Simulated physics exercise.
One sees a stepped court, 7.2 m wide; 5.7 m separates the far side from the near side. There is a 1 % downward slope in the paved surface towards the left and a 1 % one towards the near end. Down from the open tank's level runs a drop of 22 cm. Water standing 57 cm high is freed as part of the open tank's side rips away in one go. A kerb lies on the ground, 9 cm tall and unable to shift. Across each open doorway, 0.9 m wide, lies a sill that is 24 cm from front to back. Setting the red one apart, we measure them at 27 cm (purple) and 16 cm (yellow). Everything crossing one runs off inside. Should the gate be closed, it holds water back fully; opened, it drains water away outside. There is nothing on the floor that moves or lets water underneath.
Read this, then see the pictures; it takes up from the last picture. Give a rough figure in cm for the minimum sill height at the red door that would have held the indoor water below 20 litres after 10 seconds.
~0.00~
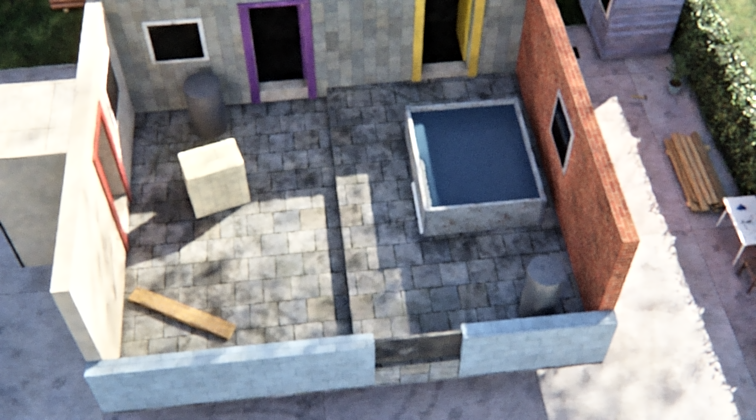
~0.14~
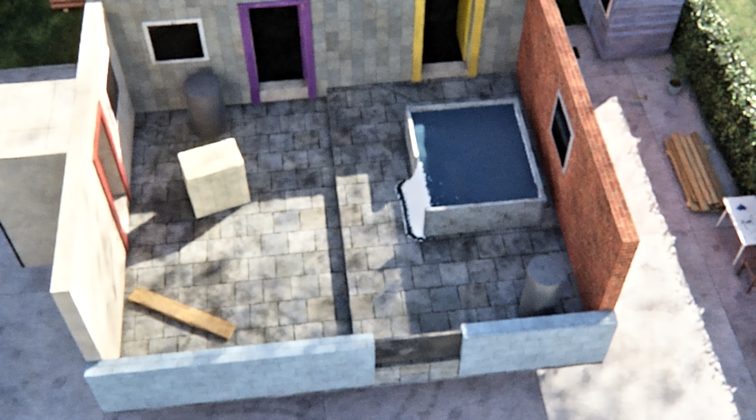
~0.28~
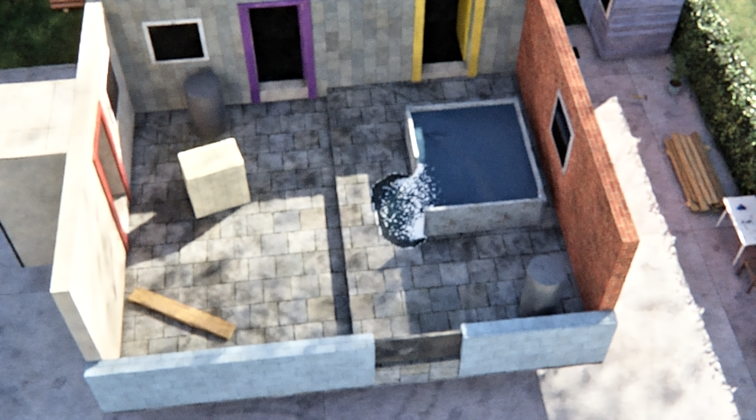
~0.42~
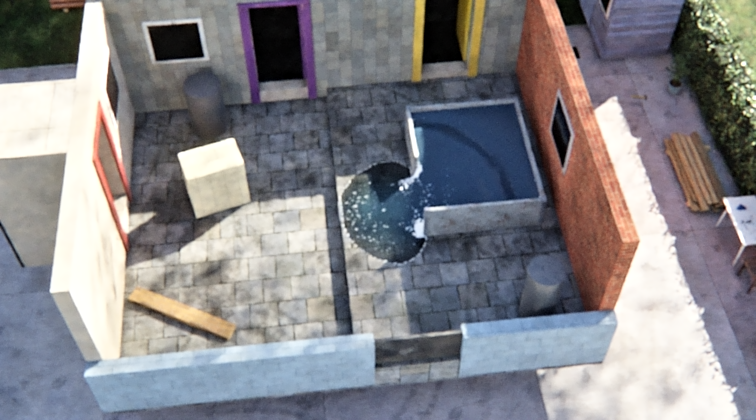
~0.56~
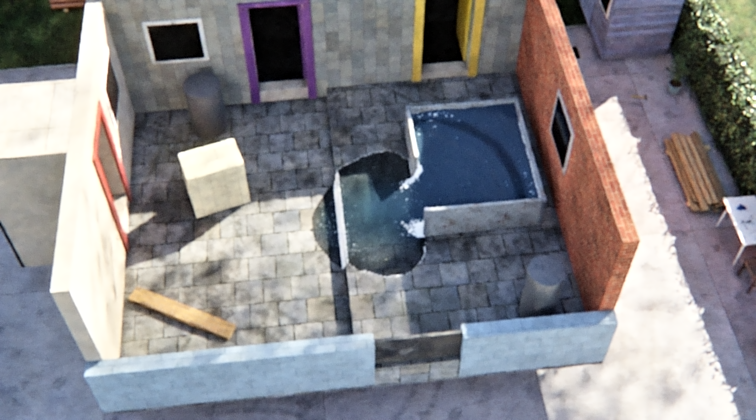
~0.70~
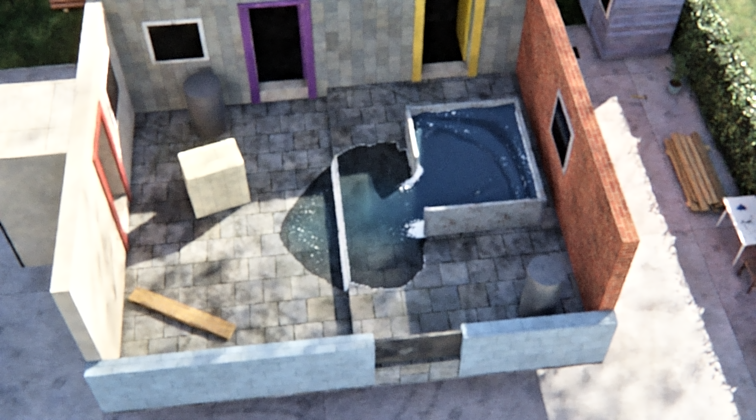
13.5 cm.
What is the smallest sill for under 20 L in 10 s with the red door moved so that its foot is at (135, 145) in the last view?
10.5 cm.
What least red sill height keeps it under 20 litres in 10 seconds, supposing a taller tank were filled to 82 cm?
Around 20 cm high.
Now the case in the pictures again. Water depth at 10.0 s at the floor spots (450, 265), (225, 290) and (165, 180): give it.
That's 0, 12 and 8 cm, in the order given.
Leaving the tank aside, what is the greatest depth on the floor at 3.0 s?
Around 35 centimetres.
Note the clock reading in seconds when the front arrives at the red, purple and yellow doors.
Times - red: 1.8 seconds; purple: 3.4 seconds; yellow: Not within the 10 s.
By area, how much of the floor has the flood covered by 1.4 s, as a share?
Approximately 30 % of it.
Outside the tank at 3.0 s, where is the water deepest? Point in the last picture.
(119, 378).
After 1.4 s water covers 30 % of the floor, deepest (35 cm) near (419, 224); it has not reached the red door.
After 3.0 s water covers 55 % of the floor, deepest (35 cm) near (119, 378); 14 cm at the red door, 0 litres in over its 25 cm sill.
After 10.0 s water covers 65 % of the floor, deepest (16 cm) near (118, 389); 11 cm at the red door, 0 litres in over its 25 cm sill.
At the red door as built, the water arrived by 1.8 s and peaked near 15 cm at 5.2 s.
With a sill of 11 cm, 42 litres would have come in within the 10 s; with 15 cm, 12 litres. So under 20 litres takes about 13.5 cm.
